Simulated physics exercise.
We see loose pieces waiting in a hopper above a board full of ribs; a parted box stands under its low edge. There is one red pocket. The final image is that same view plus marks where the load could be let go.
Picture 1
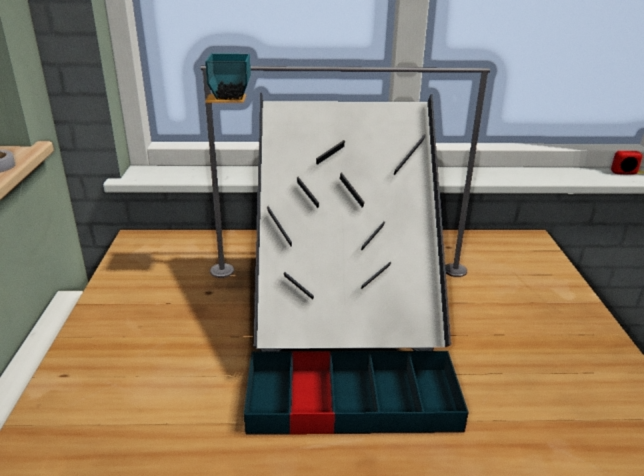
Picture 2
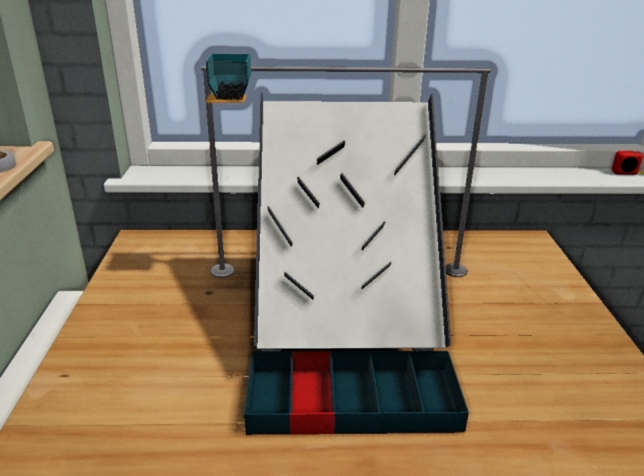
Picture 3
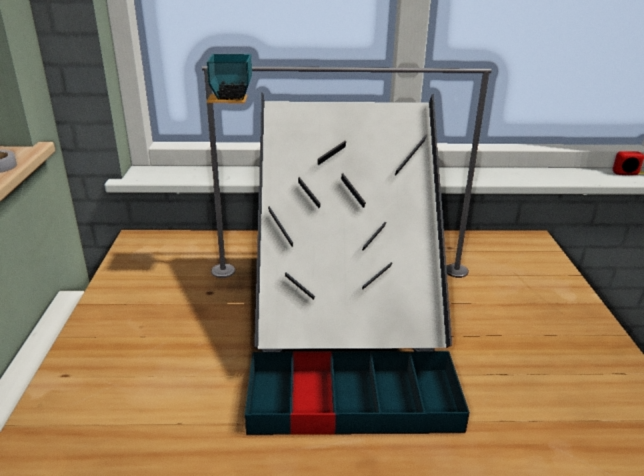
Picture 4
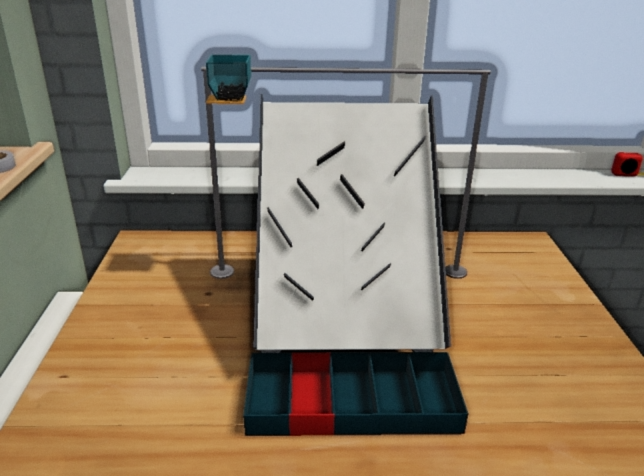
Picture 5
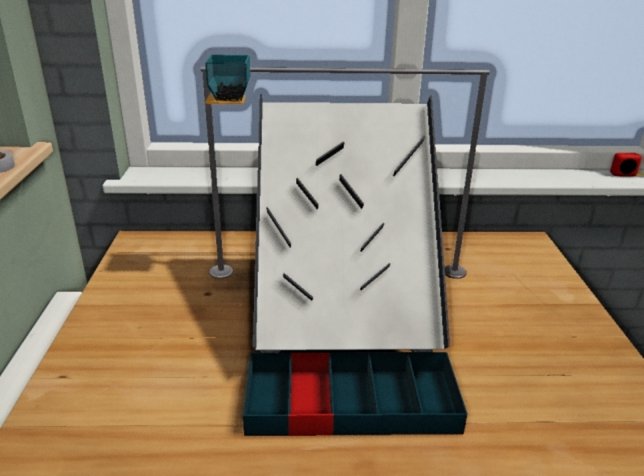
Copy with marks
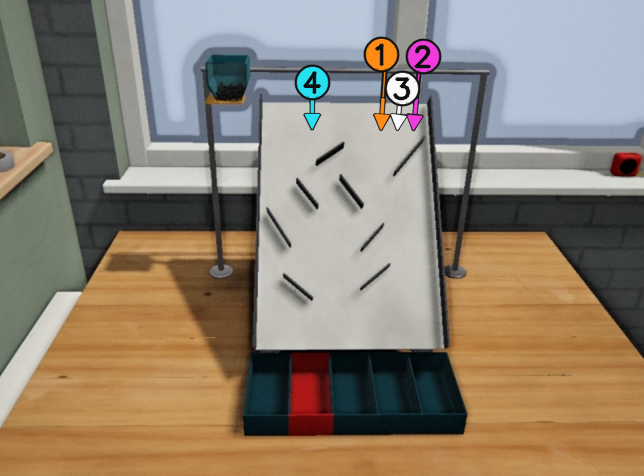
A teal hopper of black beans stays still above a ribbed white board and parted box.
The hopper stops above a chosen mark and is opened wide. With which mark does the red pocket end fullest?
3.
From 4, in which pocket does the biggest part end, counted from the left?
The third from the left.
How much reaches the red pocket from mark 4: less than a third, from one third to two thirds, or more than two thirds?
Mark 4 gives less than a third.
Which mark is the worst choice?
That would be 4.
On the marked copy, mark 1 meets the board at (381, 124); mark 2 meets the board at (414, 124); mark 3 meets the board at (397, 124); mark 4 meets the board at (312, 123).
If 1 is chosen, about two thirds in the red pocket, about a third in other pockets.
If 2 is chosen, about two thirds in the red pocket, about a quarter in other pockets, a small part held on the board.
If 3 is chosen, most in the red pocket, a small part in other pockets.
If 4 is chosen, a stray few in the red pocket, nearly all in other pockets, a stray few held on the board.
